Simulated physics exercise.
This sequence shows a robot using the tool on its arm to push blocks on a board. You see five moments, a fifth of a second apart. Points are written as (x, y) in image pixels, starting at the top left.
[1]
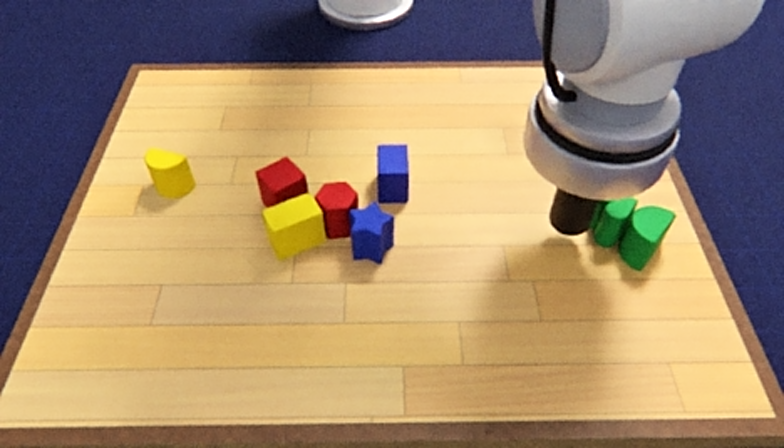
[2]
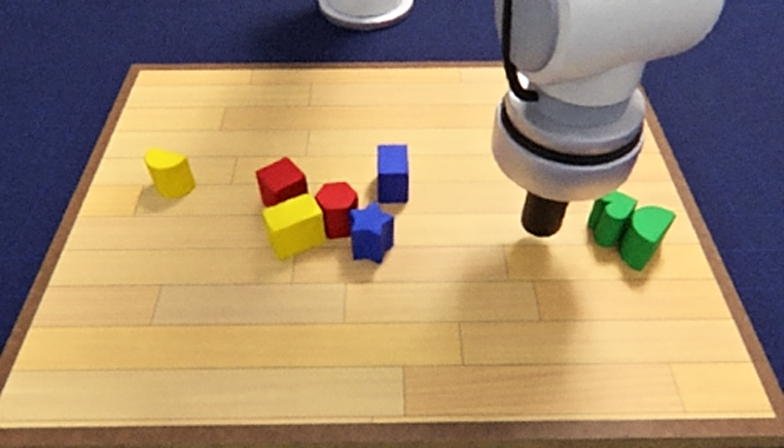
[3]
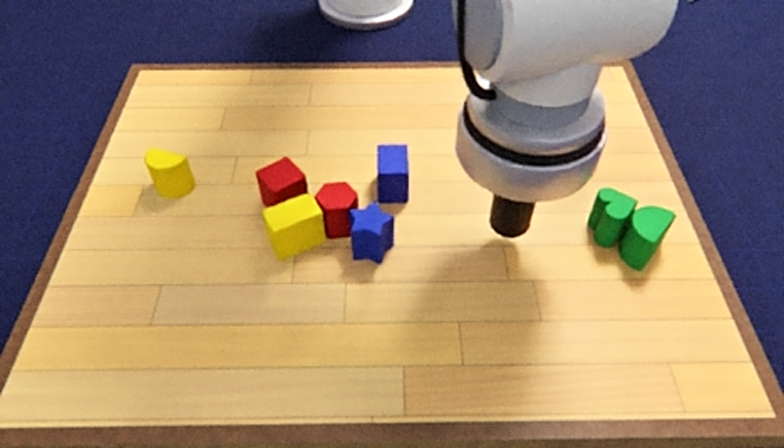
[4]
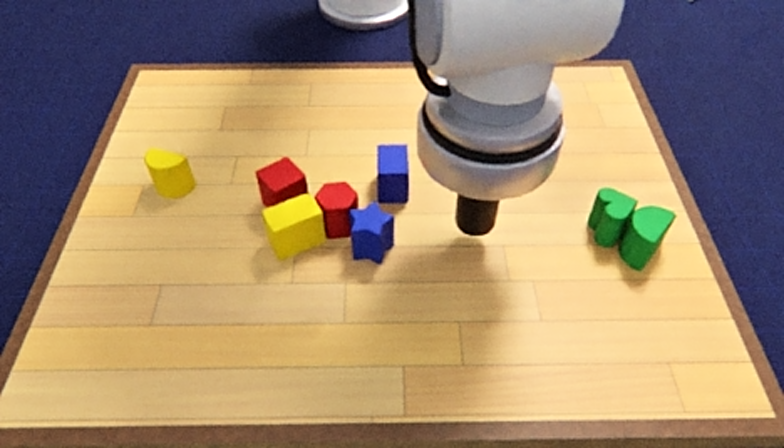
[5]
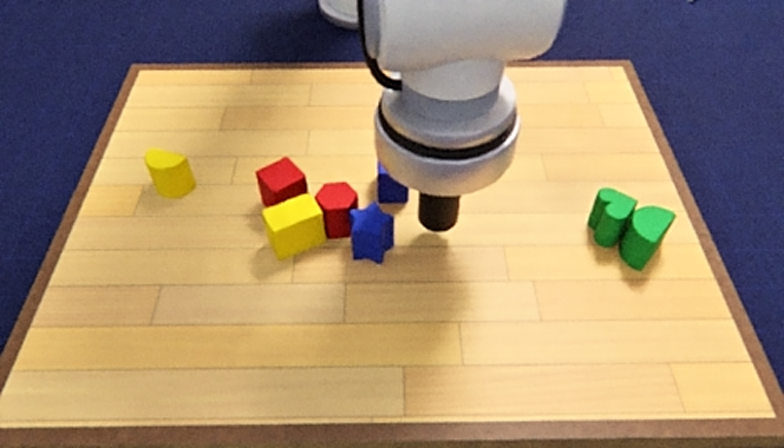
In the video, a robot arm with a dark cylindrical tool glides steadily left across a wooden board, moving away from two green blocks toward the blue, red and yellow blocks, while all the blocks stay still.
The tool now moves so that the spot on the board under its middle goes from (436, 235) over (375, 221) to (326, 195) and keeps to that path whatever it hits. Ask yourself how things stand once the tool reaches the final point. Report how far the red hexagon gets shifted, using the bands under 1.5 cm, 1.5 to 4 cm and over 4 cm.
Shift: Over 4 cm.
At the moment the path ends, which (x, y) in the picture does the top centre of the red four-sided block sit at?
In the picture, that point is around (249, 168).
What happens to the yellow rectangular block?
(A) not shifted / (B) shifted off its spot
Letter B.
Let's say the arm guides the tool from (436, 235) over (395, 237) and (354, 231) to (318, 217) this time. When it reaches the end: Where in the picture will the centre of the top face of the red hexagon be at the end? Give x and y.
The middle of its upper face should be somewhere near (281, 173).
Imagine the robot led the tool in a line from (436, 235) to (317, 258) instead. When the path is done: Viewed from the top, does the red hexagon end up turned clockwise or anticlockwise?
From above, it looks like the red hexagon goes clockwise.
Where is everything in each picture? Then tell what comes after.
The first frame shows tool tip at (568, 222); block tops, red four-sided block at (280, 173); yellow rectangular block at (292, 211); red hexagon at (336, 194); blue star-shaped block at (370, 218).
The second frame shows tool at (540, 224); blocks unchanged.
The third frame shows tool at (509, 224); blocks unchanged.
The fourth frame shows tool at (475, 223); blocks unchanged.
The fifth frame shows tool at (438, 219); red four-sided block at (280, 173); yellow rectangular block at (292, 211); red hexagon at (336, 194); blue star-shaped block at (370, 218).
What follows on the original path. One third of the way, tool at (393, 211); nothing pushed yet.
Two thirds of the way, tool at (356, 195); yellow rectangular block at (280, 213), turned 25° anticlockwise; red hexagon at (314, 187), turned 15° anticlockwise; blue star-shaped block at (359, 217), turned 30° anticlockwise.
At the end, tool at (324, 179); red four-sided block at (249, 168); yellow rectangular block at (273, 216), turned 40° anticlockwise; red hexagon at (288, 181), turned 65° anticlockwise; blue star-shaped block at (359, 217), turned 30° anticlockwise.
